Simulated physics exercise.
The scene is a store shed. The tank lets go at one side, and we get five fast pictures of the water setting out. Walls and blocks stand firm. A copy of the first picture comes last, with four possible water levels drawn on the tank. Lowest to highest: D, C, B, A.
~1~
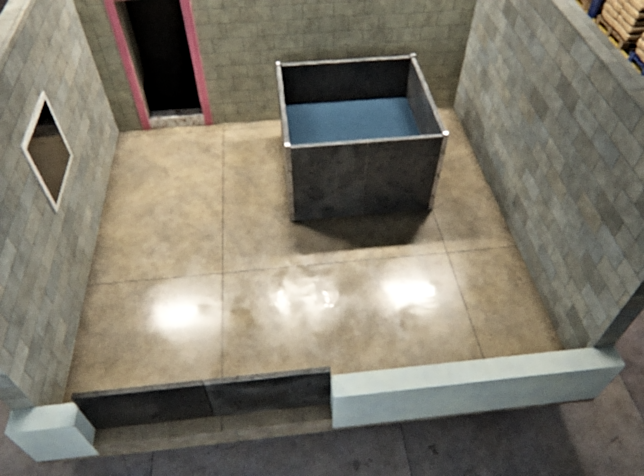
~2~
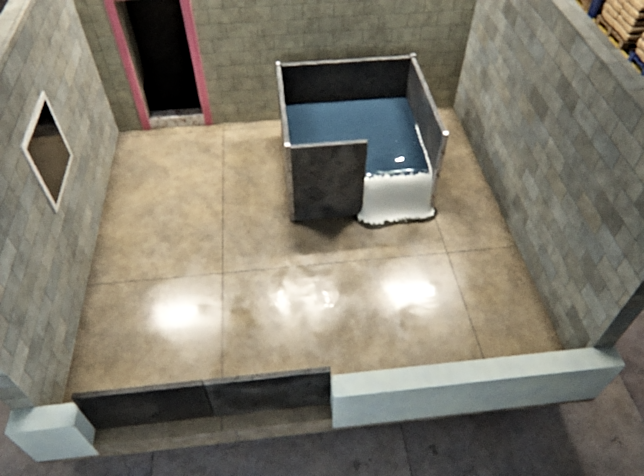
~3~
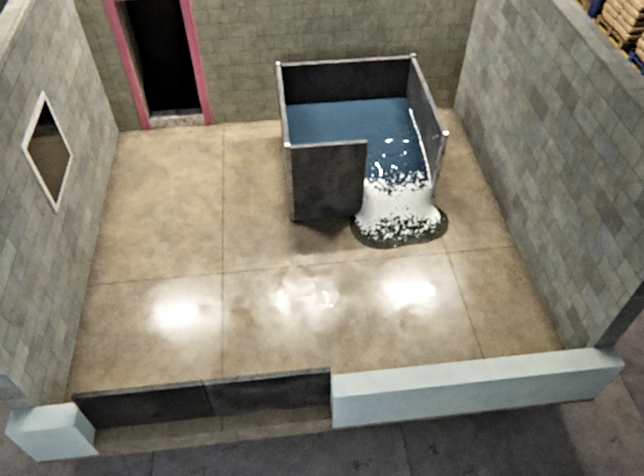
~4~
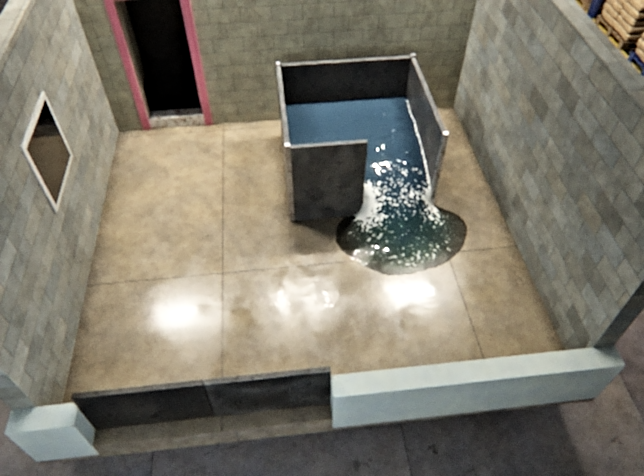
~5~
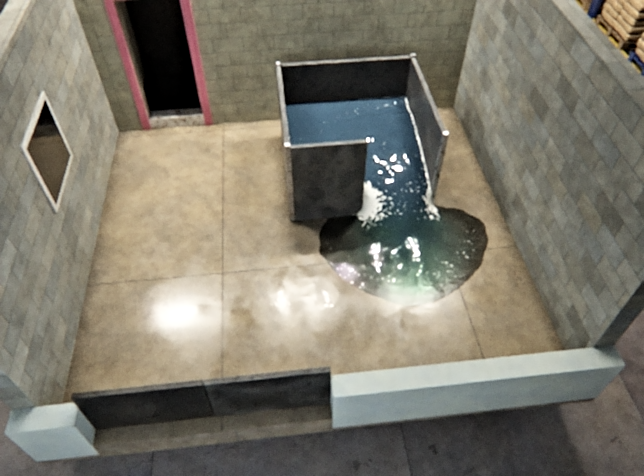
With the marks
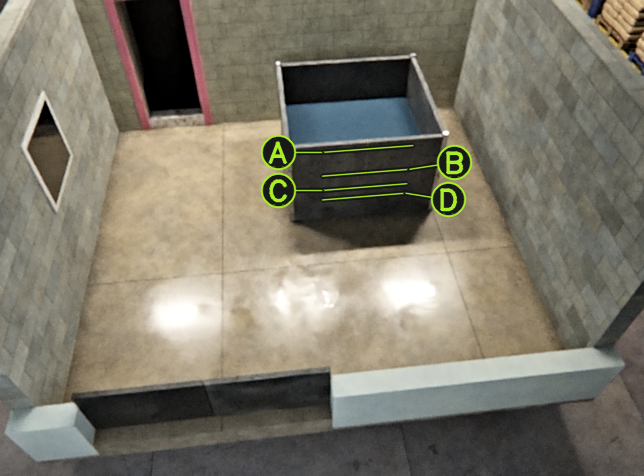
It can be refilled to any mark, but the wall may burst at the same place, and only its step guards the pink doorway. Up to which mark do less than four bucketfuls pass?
B.
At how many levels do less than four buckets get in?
Three.
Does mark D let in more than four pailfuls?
No, that is safe.
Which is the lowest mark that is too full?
Mark A.
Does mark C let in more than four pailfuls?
No, that is safe.
On the marked copy, A at (367, 148); B at (365, 172); C at (364, 187); D at (364, 196); from the bottom up D, C, B, A.
With A, about 10 bucketfuls get in.
With B, a splash gets over, under a bucket.
With C, nothing gets over.
With D, nothing gets over.
